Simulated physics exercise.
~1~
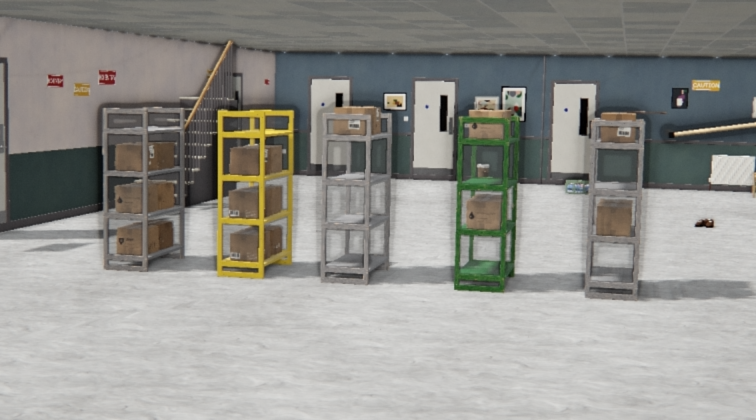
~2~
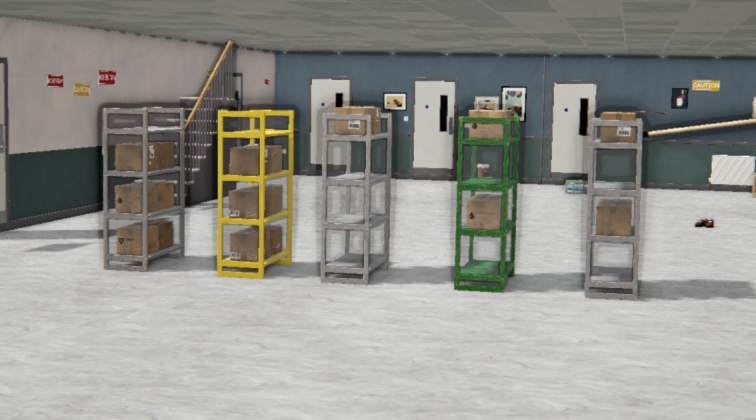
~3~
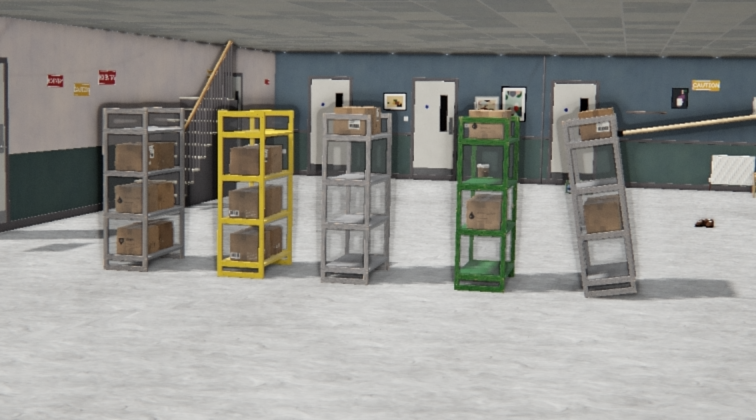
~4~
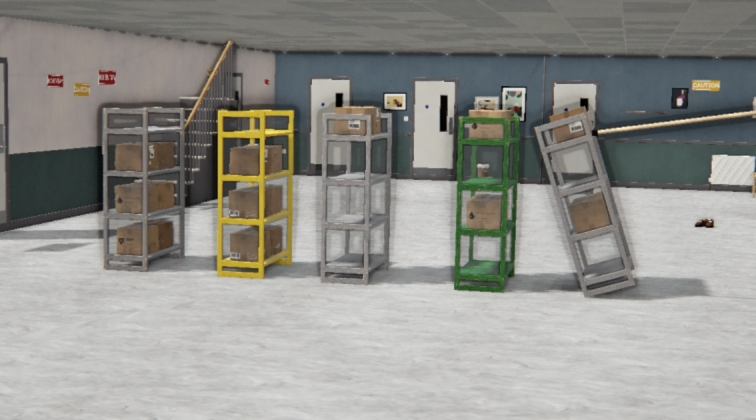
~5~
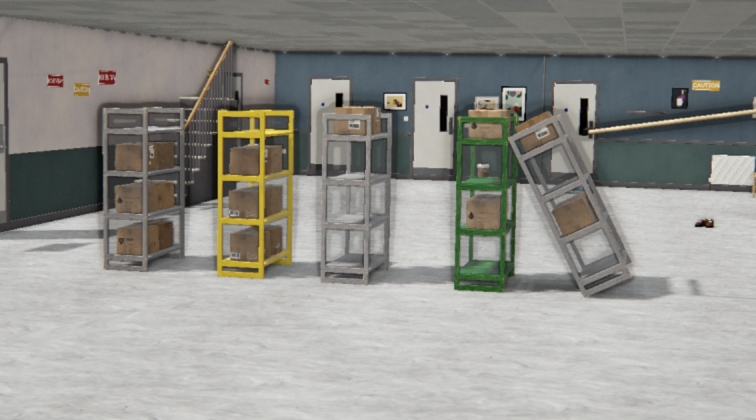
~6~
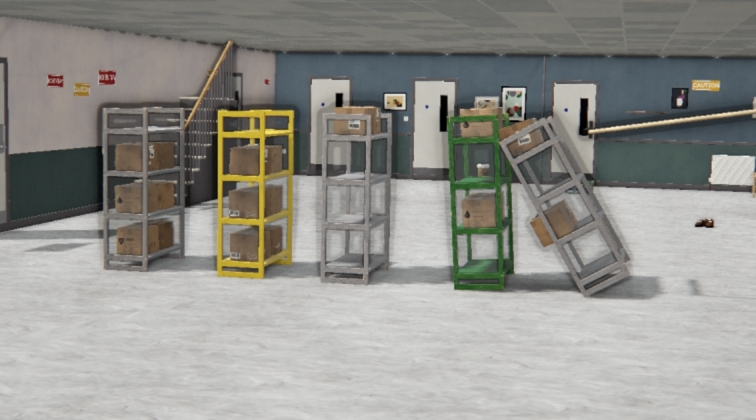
In a large indoor room with five box-holding shelving units in a row, a pole from the right pushes the rightmost gray unit, which tips left against the green unit, and the green one then leans slightly left.
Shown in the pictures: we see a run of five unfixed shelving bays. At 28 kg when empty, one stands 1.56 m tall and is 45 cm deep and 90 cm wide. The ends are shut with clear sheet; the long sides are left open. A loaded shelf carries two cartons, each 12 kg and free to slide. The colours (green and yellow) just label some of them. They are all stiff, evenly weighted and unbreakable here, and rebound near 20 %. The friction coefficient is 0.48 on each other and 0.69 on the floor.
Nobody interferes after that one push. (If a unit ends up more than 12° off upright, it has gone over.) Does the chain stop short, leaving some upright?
Zero survivors.
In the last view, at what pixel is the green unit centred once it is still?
Its middle finishes near pixel (396, 225) of the last picture.
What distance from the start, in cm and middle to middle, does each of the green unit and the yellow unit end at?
Green 90 cm, yellow 90 cm.
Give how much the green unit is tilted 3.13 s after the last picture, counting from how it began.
Measured against how it began, the tilt is near 70 degrees.
Then, 1.51 s on from the sixth picture, 8 cartons spilt or dropped; 2 of the 4 other units over; green unit tipped 45°.
Then, 3.13 s on from the sixth picture, 14 cartons spilt or dropped; 4 of the 4 other units over; green unit tipped 66°; yellow unit tipped 53°.
Finally, 18 cartons spilt or dropped; 4 of the 4 other units over; green unit tipped 67°; yellow unit tipped 57°. Not one is left standing. Seen by the last camera, middles, green unit near (396, 225), yellow unit near (174, 203).
